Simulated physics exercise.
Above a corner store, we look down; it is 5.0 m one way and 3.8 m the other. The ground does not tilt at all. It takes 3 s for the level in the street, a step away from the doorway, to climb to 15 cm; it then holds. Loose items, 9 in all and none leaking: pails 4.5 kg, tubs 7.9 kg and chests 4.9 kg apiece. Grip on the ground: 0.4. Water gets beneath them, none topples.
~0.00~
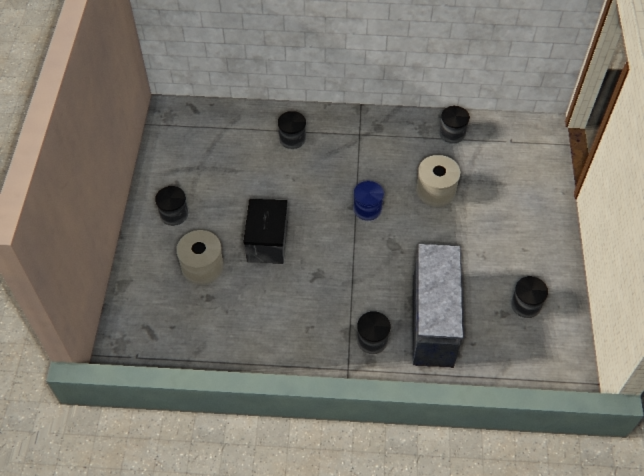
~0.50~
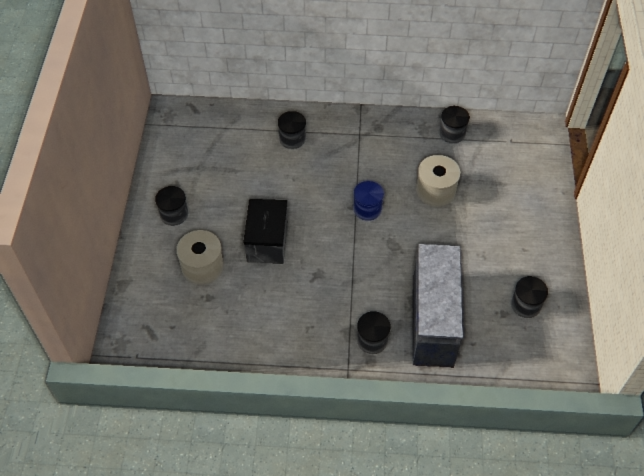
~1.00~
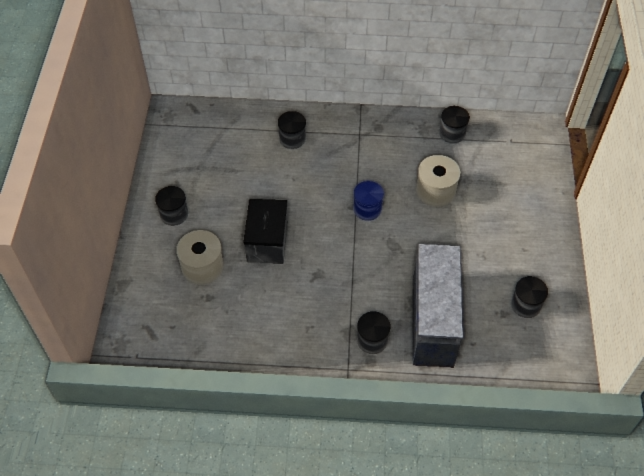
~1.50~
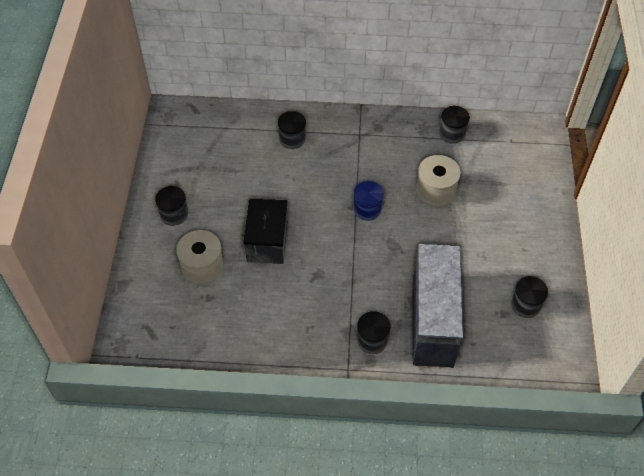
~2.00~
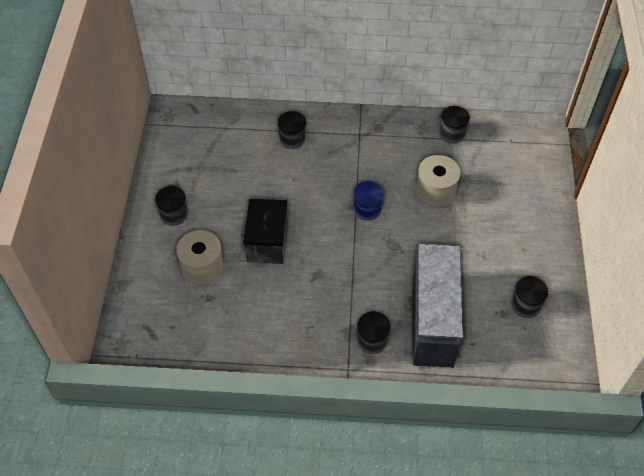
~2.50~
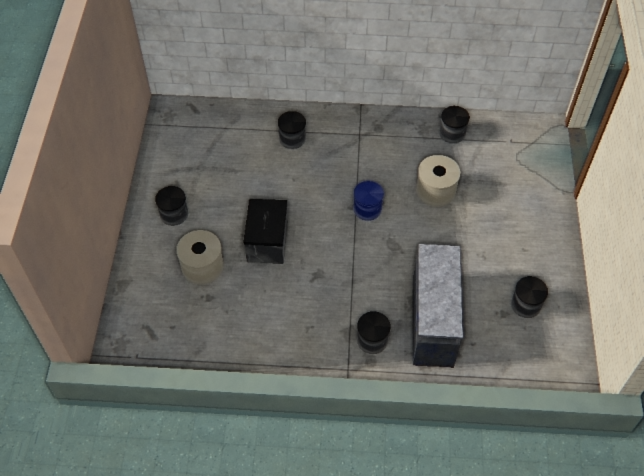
Water spreads over the paving outside the low green front wall, then a small clear patch slips in through the doorway at right, while everything on the floor stays still. The place is a roofless store room with a grey floor, seen from high above by an unmoving camera. Black tubs, a blue one, two cream drums, a black chest and a grey chest stand scattered about.
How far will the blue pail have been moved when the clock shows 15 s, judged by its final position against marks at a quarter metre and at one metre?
It will likely barely go anywhere.
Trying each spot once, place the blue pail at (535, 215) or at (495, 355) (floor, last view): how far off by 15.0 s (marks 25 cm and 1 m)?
In turn: It hardly budges; it hardly budges.
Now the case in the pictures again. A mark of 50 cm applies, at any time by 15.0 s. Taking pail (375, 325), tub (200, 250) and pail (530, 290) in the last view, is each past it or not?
Taking them in order: Smaller; smaller; smaller.
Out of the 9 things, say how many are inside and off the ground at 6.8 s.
At that time, 0.
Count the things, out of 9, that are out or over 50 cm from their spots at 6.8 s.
It comes to 1.
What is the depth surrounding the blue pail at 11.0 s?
About 2 cm.
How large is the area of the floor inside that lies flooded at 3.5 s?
Near 2.0 m2 in all.
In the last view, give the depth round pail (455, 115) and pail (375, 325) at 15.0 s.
Close to 7 and 6 centimetres.
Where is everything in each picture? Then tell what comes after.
The first frame shows the blue pail at (369, 193) rests on the ground; 0.0 m2 under water; 0 of 9 have shifted.
The second frame shows the blue pail at (369, 193), on the bottom; 0.0 m2 under water; 0 of 9 have shifted.
The third frame shows the blue pail at (369, 193), on the bottom; water covers 0.0 m2; 0 of 9 have shifted.
The fourth frame shows the blue pail at (369, 193), on the bottom; 0.0 m2 under water; 0 of 9 have shifted.
The fifth frame shows the blue pail at (369, 193), on the bottom; 0.0 m2 under water; 0 of 9 have shifted.
The sixth frame shows the blue pail at (369, 193) rests on the ground; 0.4 m2 under water; 0 of 9 have shifted.
After 3.5 s the blue pail is near (369, 193), 0.0 m from its start, aground; 0 afloat.
After 6.8 s the blue pail is near (366, 194), 0.0 m from its start, aground; 0 afloat.
After 11.0 s the blue pail is near (366, 194), 0.0 m from its start, aground; 4 afloat.
After 15.0 s the blue pail is near (366, 194), 0.0 m from its start, aground; 6 afloat.
